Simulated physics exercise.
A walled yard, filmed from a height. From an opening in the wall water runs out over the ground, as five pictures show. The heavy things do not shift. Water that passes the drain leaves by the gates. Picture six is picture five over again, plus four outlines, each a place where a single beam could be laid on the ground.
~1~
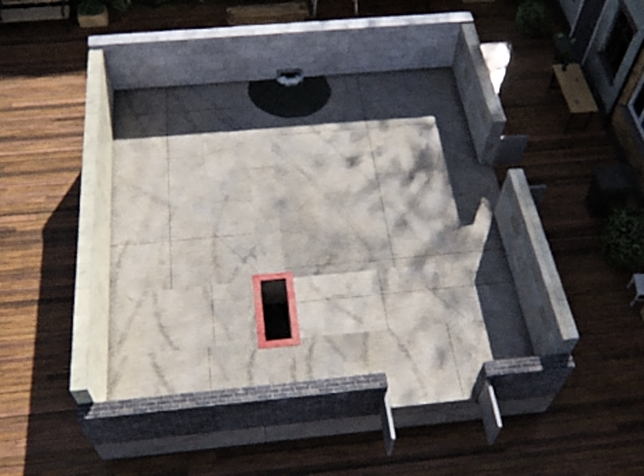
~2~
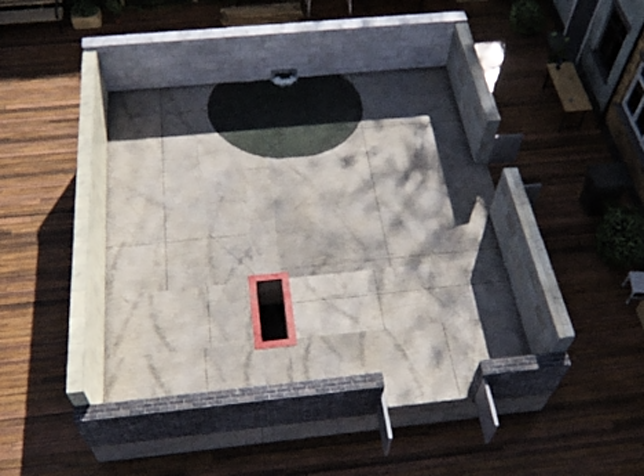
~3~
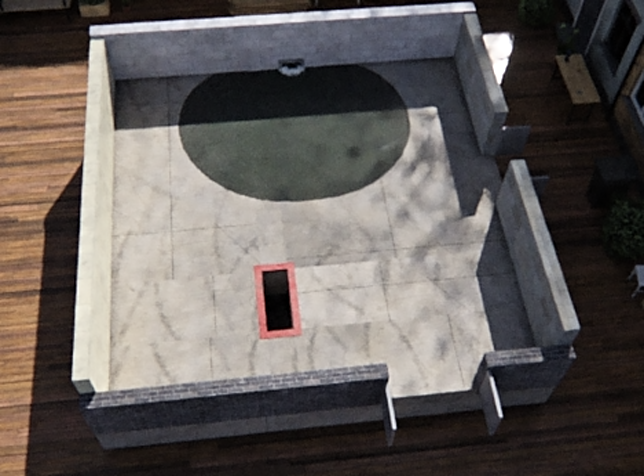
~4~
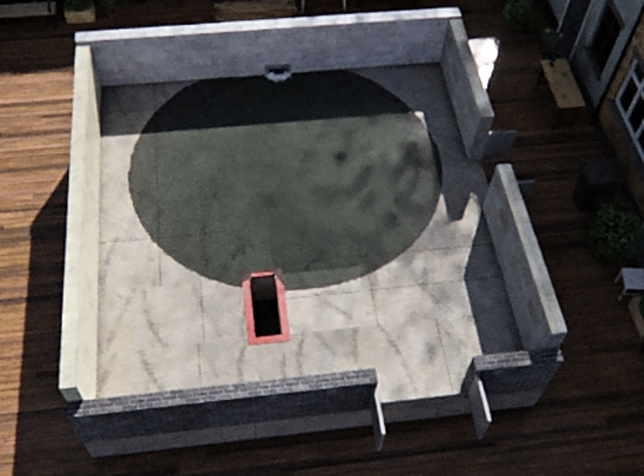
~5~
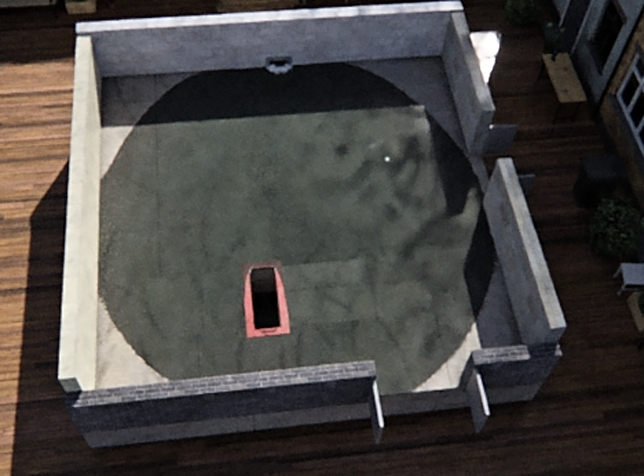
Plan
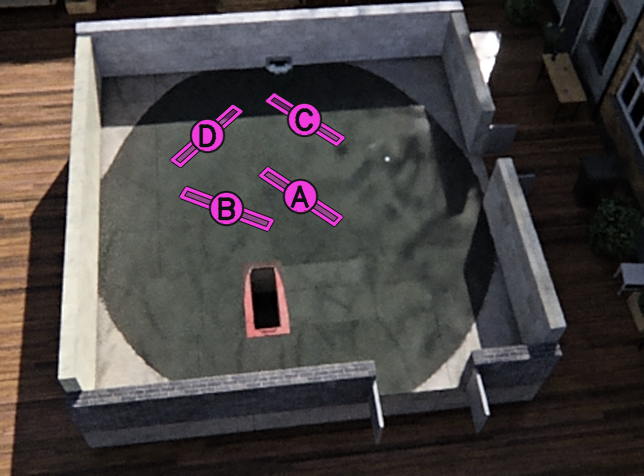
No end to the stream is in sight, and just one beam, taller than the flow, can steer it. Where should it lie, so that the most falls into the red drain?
Best: D.
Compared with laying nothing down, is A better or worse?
Position A is worse.
On the marked copy, A from (264, 172) to (337, 220); B from (184, 192) to (269, 224); C from (271, 97) to (339, 141); D from (176, 162) to (236, 108).
If A is chosen, about 24 % of the stream runs into the red drain, about 75 % out by the gates.
If B is chosen, about 25 % of the stream runs into the red drain, about 75 % out by the gates.
If C is chosen, about 23 % of the stream runs into the red drain, about 76 % out by the gates.
If D is chosen, about 33 % of the stream runs into the red drain, about 66 % out by the gates.
